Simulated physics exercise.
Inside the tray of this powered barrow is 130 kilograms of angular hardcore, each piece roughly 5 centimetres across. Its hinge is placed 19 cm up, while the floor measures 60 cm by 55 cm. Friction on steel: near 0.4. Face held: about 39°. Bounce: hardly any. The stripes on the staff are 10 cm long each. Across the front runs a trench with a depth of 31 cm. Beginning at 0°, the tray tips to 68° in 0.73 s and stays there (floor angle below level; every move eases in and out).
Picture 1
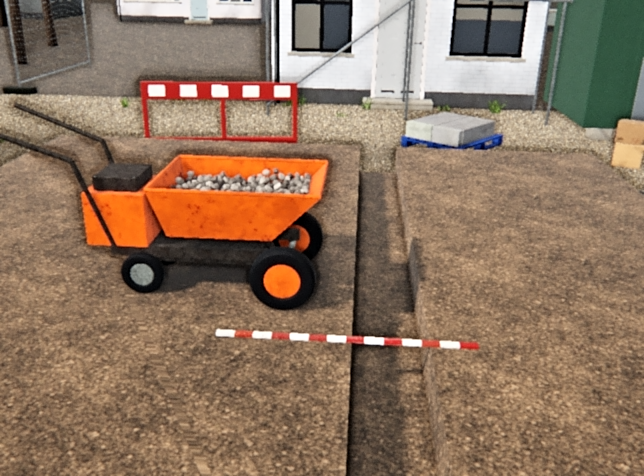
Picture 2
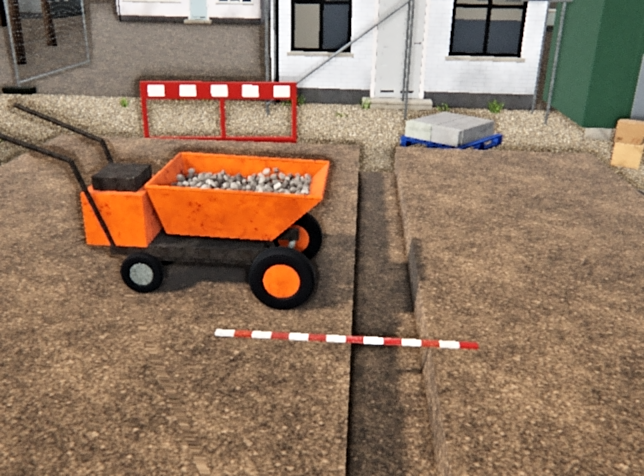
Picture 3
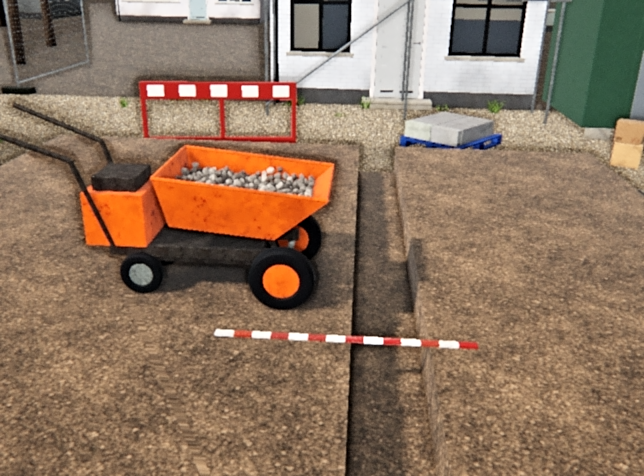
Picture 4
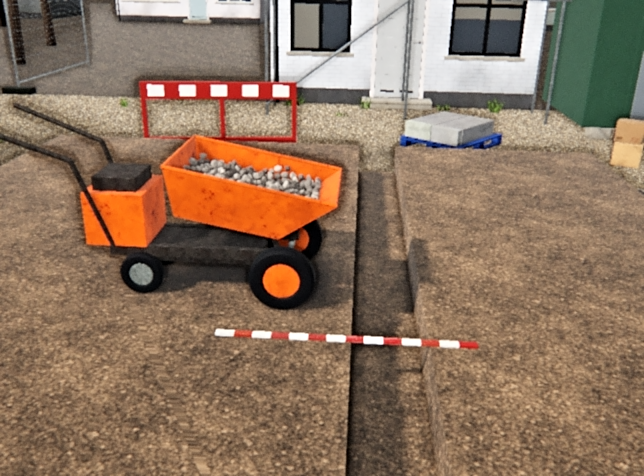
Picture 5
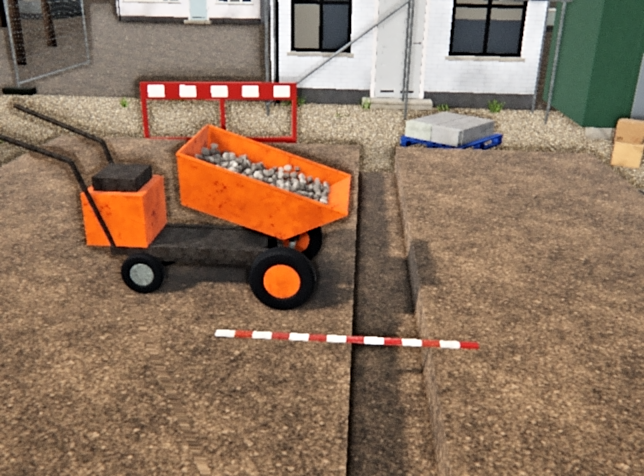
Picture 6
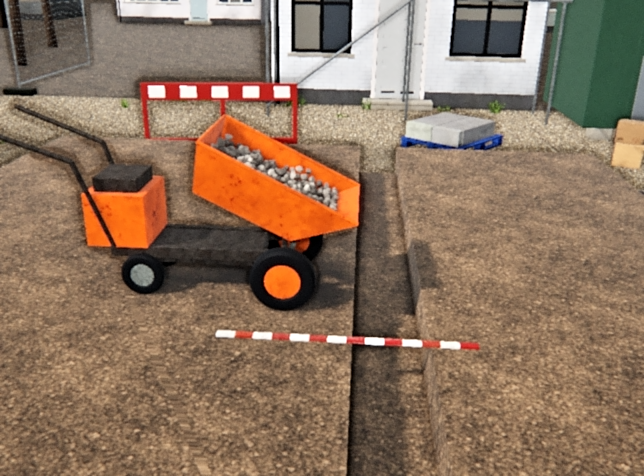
Orange skip on a small wheeled dumper filled with grey stones tilting steadily down to the right beside a narrow trench.
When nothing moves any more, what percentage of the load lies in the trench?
75 %.
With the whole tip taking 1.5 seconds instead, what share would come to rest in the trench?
It would come to roughly 90 per cent.
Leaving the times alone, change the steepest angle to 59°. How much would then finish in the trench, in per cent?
Around 50 per cent would finish in the trench.
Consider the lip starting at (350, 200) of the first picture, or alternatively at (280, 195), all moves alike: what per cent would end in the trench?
Roughly 40 percent for the first, and 100 percent for the second.
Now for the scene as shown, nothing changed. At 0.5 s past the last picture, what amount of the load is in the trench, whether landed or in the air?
Close to 15 per cent has got there by then.
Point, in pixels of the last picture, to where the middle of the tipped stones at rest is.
The resting stones are centred at roughly (403, 319).
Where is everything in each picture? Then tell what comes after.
The tray is at 0°, its lip at (320, 197); the top of the load is at (245, 178), in the first frame.
Lip at (322, 198), floor tilted 1°, highest stones at (232, 177), in the second frame.
Lip at (327, 201), floor tilted 5°, highest stones at (202, 174), in the third frame.
The tray is at 11°, its lip at (336, 206); the top of the load is at (207, 166), in the fourth frame.
Lip at (347, 214), floor tilted 18°, highest stones at (209, 154), in the fifth frame.
Lip at (358, 225), floor tilted 26°, highest stones at (222, 145), in the sixth frame.
Then, 0.2 s after the last picture the floor is at 58°, 100 % in the tray; the foremost stones are at (365, 250).
Then, 0.5 s after the last picture the floor is at 68°, 85 % in the tray, 15 % in the trench; the foremost stones are at (421, 308).
Then, 0.9 s after the last picture the floor is at 68°, 29 % in the tray, 47 % in the trench, 25 % past the trench; the foremost stones are at (510, 290).
Then, 2.8 s after the last picture the floor is at 68°, 0 % in the tray, 75 % in the trench, 25 % past the trench; the foremost stones are at (563, 289).
